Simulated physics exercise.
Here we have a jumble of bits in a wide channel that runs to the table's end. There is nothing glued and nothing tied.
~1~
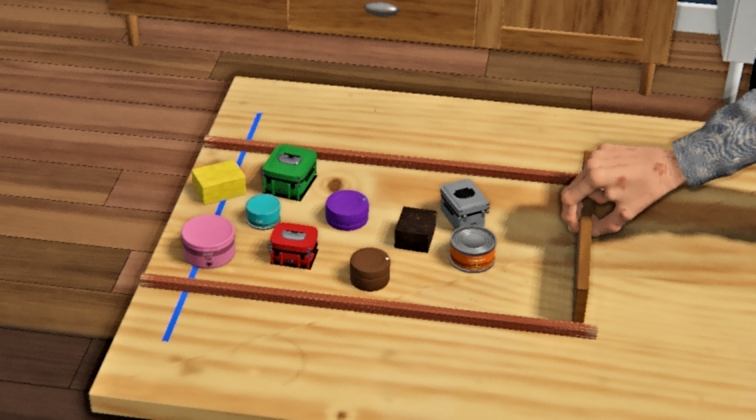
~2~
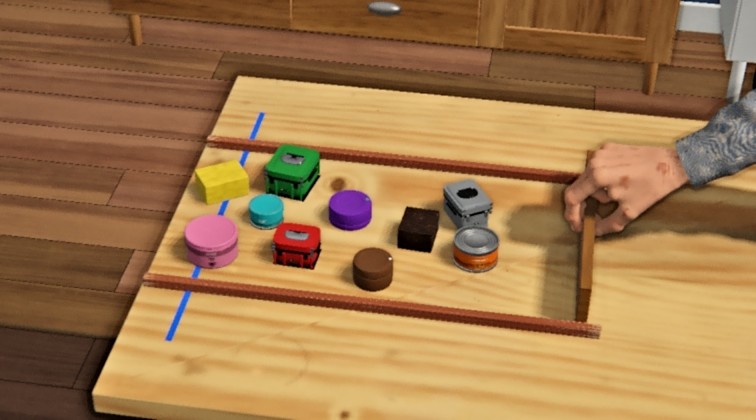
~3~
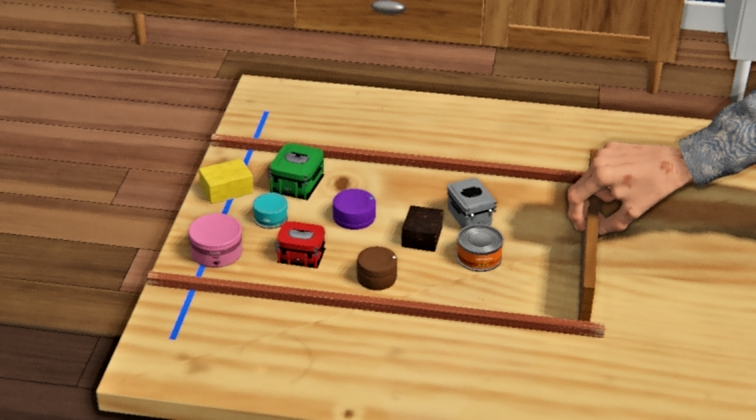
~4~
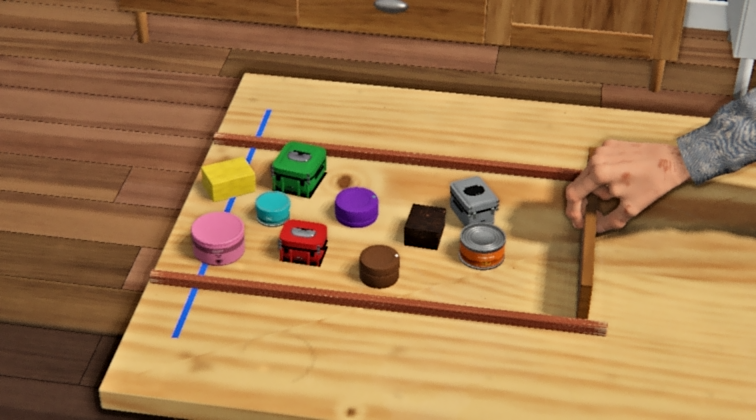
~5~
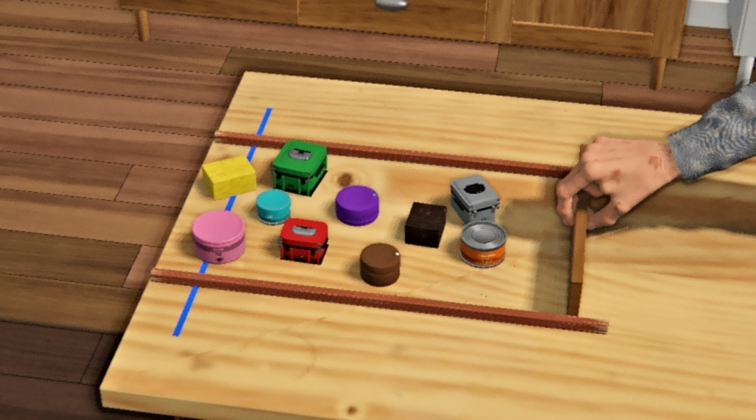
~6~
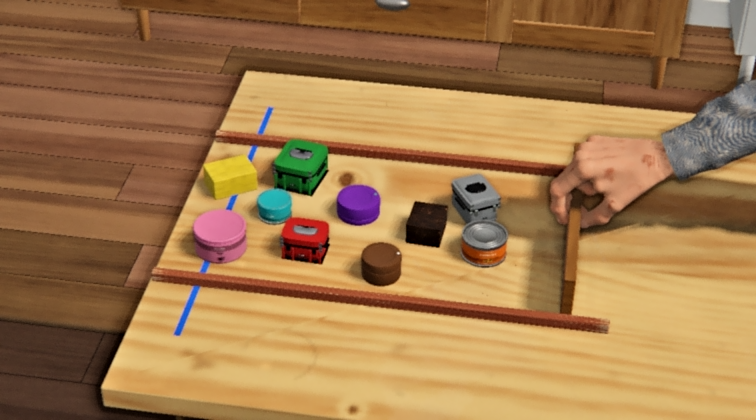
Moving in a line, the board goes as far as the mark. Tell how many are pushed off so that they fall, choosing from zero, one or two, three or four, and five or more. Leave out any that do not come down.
The count is five or more.
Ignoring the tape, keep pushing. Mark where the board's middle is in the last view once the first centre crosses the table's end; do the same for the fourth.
Its middle is around (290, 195) and later (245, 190).
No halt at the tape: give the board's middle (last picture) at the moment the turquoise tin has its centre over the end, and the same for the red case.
The middle sits near (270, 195) for the first and near (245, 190) for the other.
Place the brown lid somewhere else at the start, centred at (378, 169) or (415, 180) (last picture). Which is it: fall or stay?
Place by place, it holds its place, then holds its place.
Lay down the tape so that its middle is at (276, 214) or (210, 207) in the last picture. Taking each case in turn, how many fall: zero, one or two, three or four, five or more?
Going place by place, the count is either one or two; at least five.
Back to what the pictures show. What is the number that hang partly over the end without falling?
The tally is 2.
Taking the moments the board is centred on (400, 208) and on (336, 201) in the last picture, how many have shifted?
By then 5, and later 9.
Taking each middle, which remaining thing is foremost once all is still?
That'd be the black block, foremost of the lot.
Early on, none off yet; yellow block at rest near (230, 177); pink tub at rest near (220, 237); turquoise tin at rest near (275, 207).
A while later, none off yet; yellow block travelled about its own width near (187, 171); pink tub travelled about its own width near (156, 234); turquoise tin travelled well along near (196, 201).
Finally, the number that fall off is five or more; lost, purple lid, red case, turquoise tin, pink tub and yellow block.
